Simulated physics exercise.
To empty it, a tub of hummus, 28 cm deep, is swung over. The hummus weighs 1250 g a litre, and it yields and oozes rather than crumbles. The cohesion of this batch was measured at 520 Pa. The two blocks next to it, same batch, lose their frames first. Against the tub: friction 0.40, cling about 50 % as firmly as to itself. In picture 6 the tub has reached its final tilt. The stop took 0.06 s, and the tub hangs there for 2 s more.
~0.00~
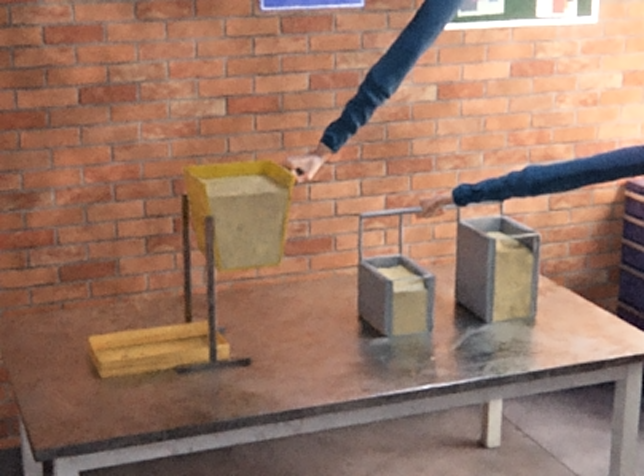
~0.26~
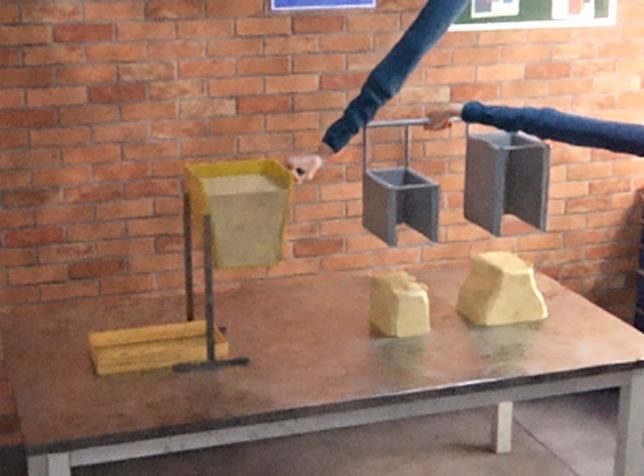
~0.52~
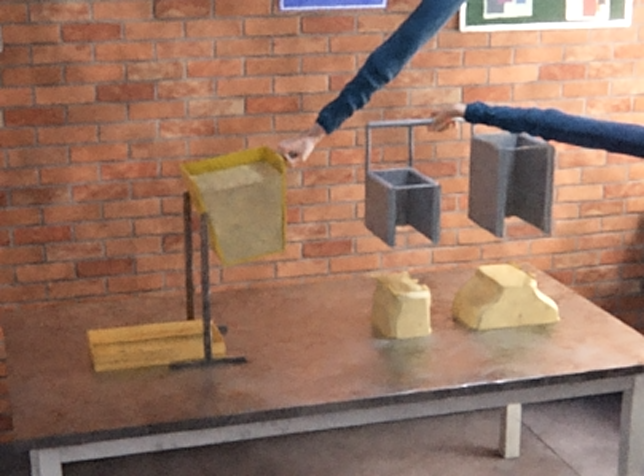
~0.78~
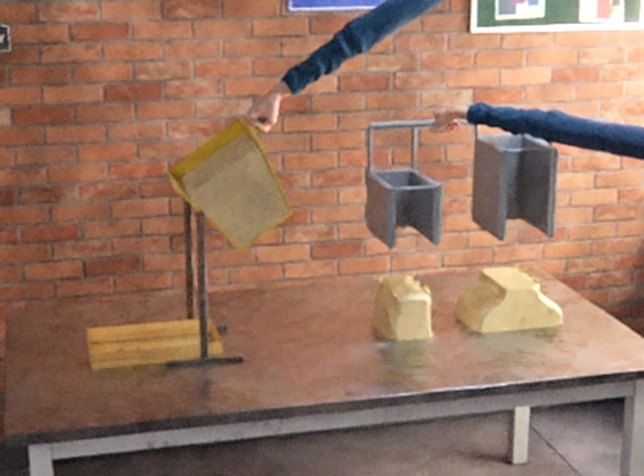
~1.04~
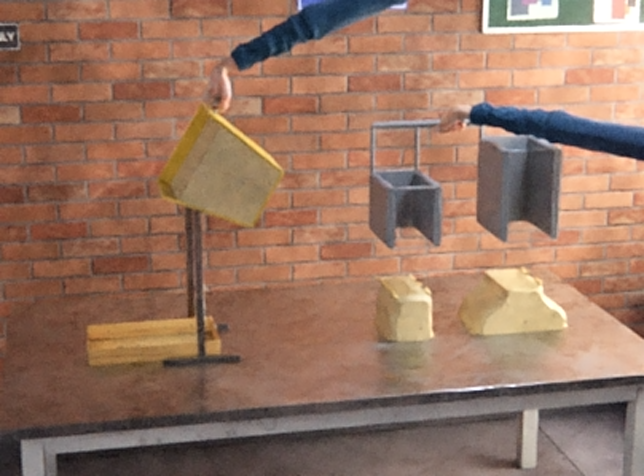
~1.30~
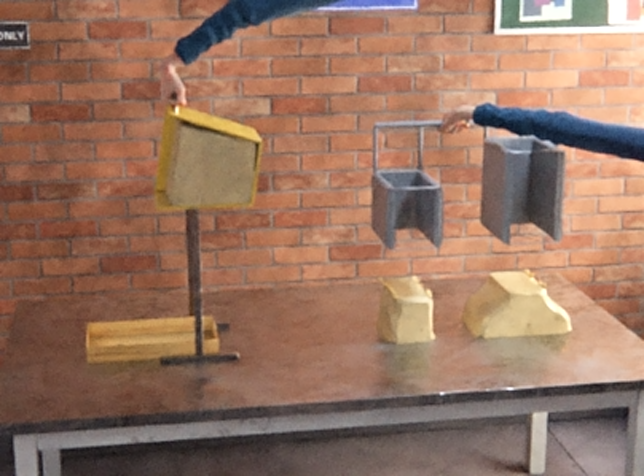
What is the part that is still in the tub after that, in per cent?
Close to 69 per cent.
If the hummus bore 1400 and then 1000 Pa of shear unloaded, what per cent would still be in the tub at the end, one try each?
In turn about 100 %, 100 %.
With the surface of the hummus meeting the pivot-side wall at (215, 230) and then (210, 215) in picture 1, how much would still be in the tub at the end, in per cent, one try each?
In that order: 100 %, 100 %.
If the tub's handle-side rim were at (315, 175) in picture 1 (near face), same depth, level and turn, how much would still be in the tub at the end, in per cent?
In that case some 45 per cent.
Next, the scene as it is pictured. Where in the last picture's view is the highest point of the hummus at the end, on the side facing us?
At about (221, 154).
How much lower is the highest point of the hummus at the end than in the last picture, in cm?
Roughly 8 cm.
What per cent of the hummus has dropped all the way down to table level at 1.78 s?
About 0 %.
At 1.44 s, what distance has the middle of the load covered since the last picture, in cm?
Roughly 3 cm.
After 1.44 s, the tub is at 81 degrees and holds 99 %.
After 1.61 s, the tub is at 81 degrees and holds 86 %.
After 1.78 s, the tub is at 81 degrees and holds 74 %.
After 1.95 s, the tub is at 81 degrees and holds 69 %.
After 3.30 s, at the end, the tub is at 81 degrees and holds 69 %.
